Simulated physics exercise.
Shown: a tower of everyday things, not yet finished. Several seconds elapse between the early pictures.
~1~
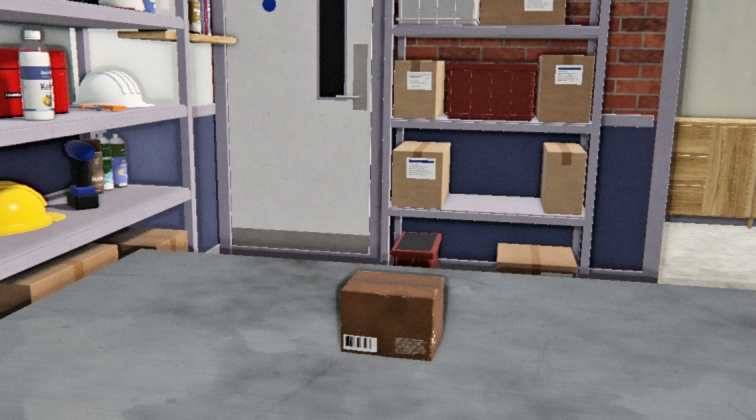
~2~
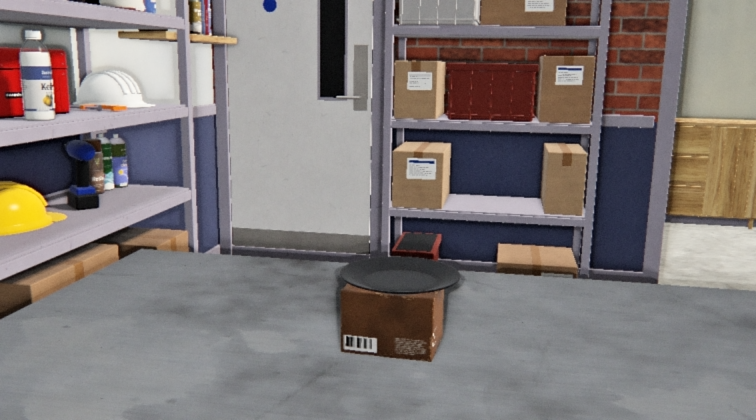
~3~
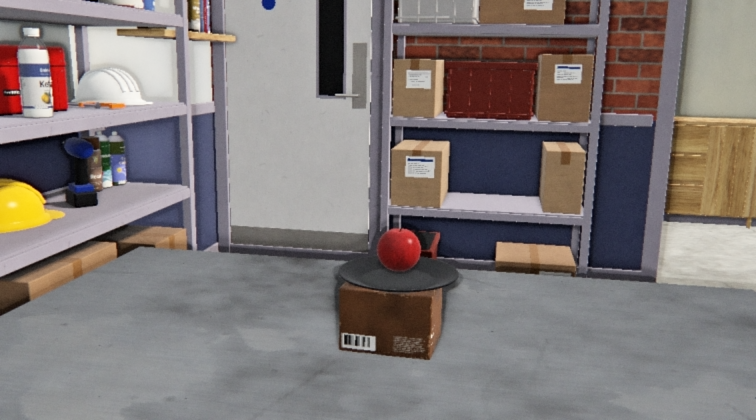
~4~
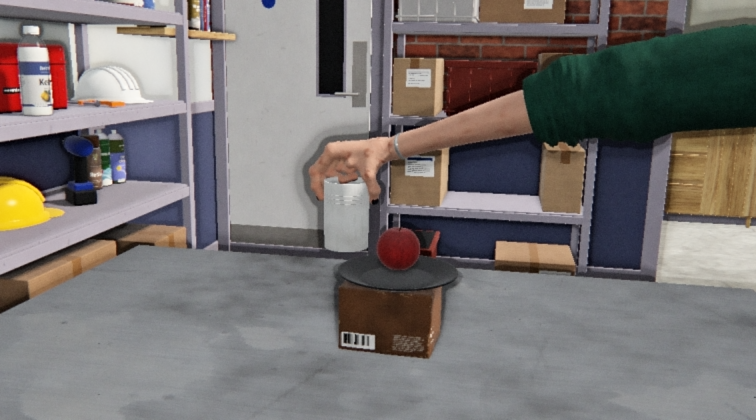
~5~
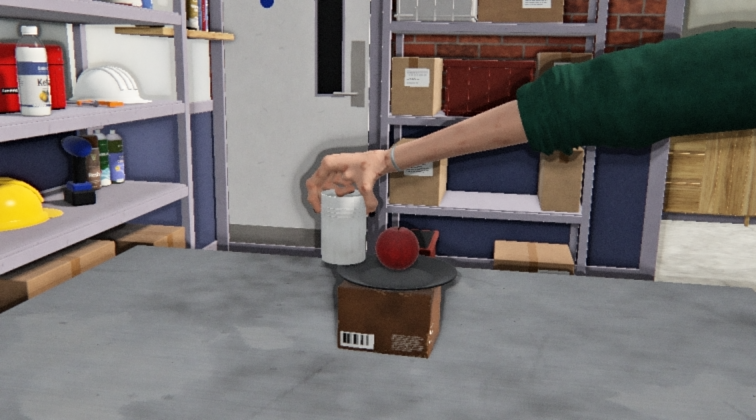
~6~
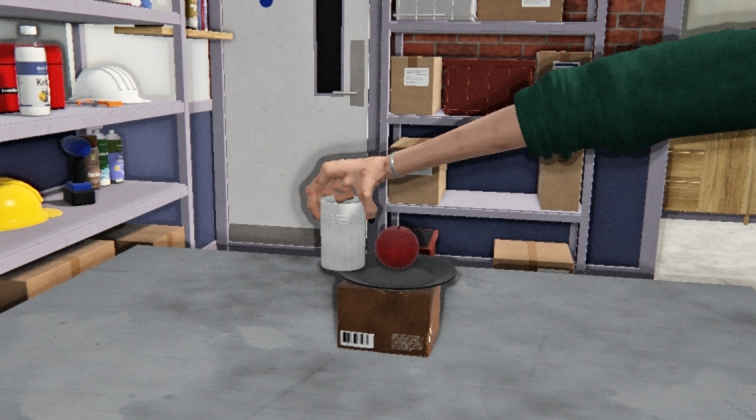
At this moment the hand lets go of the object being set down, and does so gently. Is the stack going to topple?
No, it stays up.
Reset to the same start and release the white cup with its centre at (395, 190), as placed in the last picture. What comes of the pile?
Topples.
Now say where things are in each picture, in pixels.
In the first frame, the last thing is not in view yet.
In the second frame, the last thing is not in view yet.
In the third frame, the last thing is not in view yet; brown box (392, 313).
In the fourth frame, on its way; white cup (347, 214); black plate (398, 275).
In the fifth frame, on its way; white cup (344, 226); red apple (397, 248).
In the sixth frame, in place under the hand; white cup (343, 233); brown box (390, 310).
Then, 0.90 s on from there, no change.
Then, 2.00 s on from there, white cup resting near (343, 233).
In the end, all 4 unmoved. At the end, from the last picture's camera, white cup near (343, 233). The pile keeps its balance.
